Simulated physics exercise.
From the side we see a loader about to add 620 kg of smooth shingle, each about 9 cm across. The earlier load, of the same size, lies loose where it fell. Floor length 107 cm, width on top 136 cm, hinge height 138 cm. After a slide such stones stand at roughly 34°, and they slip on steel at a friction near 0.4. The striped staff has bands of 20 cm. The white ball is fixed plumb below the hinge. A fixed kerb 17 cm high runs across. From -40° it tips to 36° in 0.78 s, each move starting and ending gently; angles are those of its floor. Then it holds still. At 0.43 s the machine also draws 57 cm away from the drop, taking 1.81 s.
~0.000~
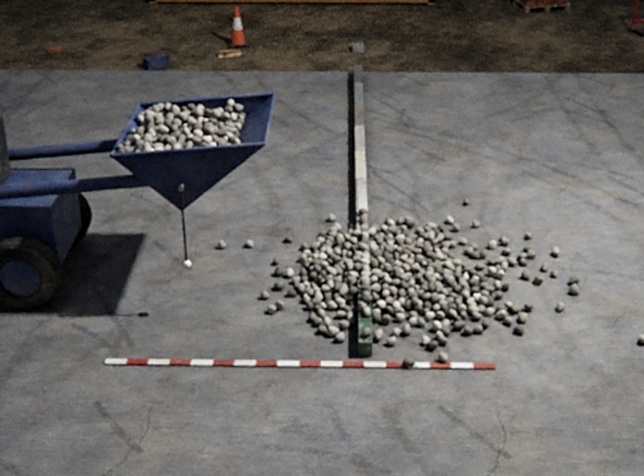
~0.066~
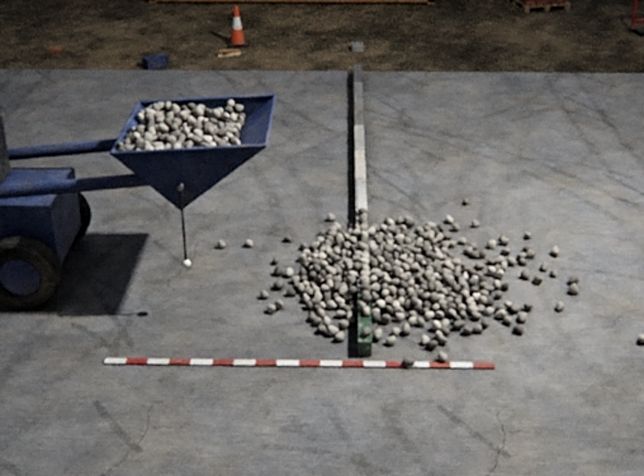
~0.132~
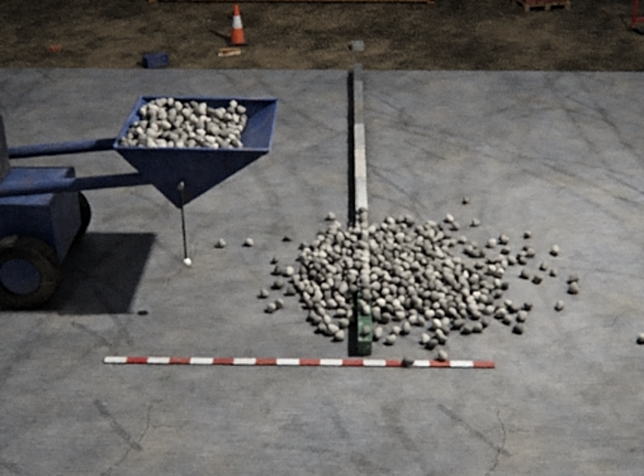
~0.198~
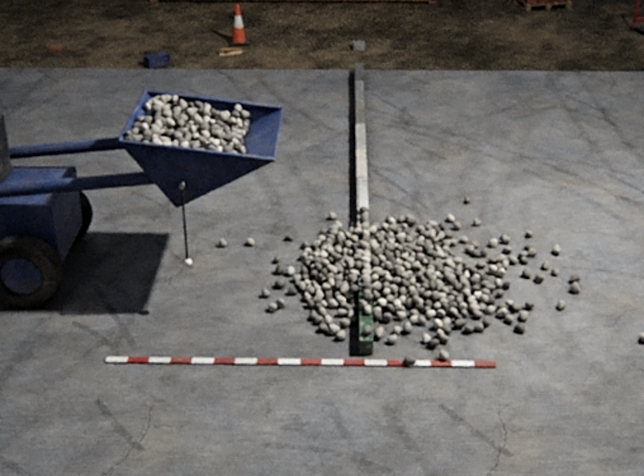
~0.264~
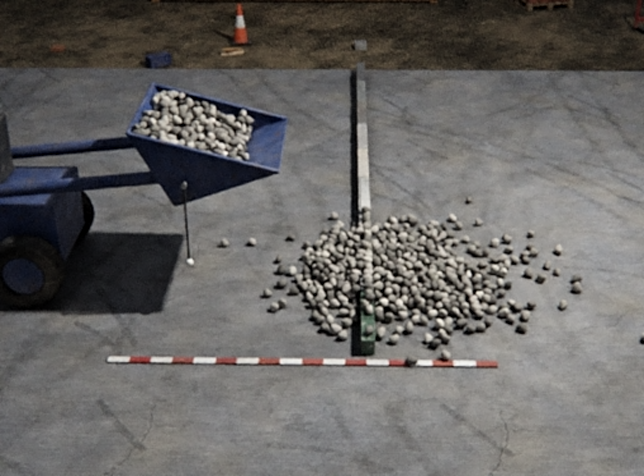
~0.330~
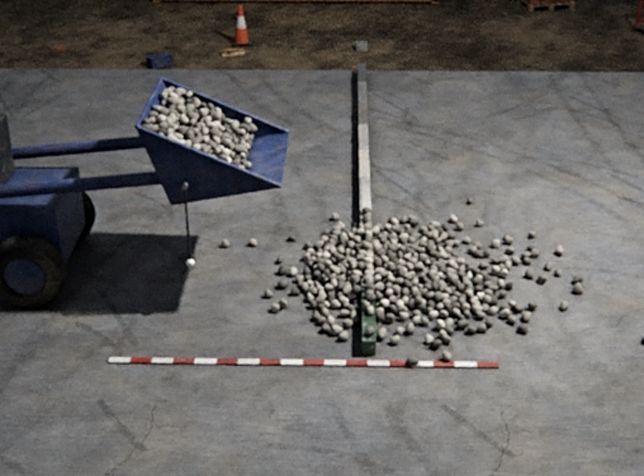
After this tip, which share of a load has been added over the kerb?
Close to 0 parts in a hundred.
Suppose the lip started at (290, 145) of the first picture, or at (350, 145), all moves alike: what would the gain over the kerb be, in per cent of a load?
About 0 and 40 per cent.
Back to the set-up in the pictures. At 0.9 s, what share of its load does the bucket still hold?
Roughly 80 per cent is still inside.
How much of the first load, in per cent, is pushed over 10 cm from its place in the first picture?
About 5 per cent.
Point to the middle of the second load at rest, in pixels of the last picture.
Their middle is at about (293, 266).
After 0.6 s the floor is at 24°; in per cent of one load, 100 in the bucket, 34 on this side of the kerb, 66 over the kerb; the foremost stones are at (569, 278).
After 0.9 s the floor is at 36°; in per cent of one load, 80 in the bucket, 54 on this side of the kerb, 66 over the kerb; the foremost stones are at (569, 278).
After 2.7 s the floor is at 36°; in per cent of one load, 0 in the bucket, 134 on this side of the kerb, 66 over the kerb; the foremost stones are at (569, 278).
After 5.5 s the floor is at 36°; in per cent of one load, 0 in the bucket, 134 on this side of the kerb, 66 over the kerb; the foremost stones are at (569, 278). Net gain over the kerb, 0.
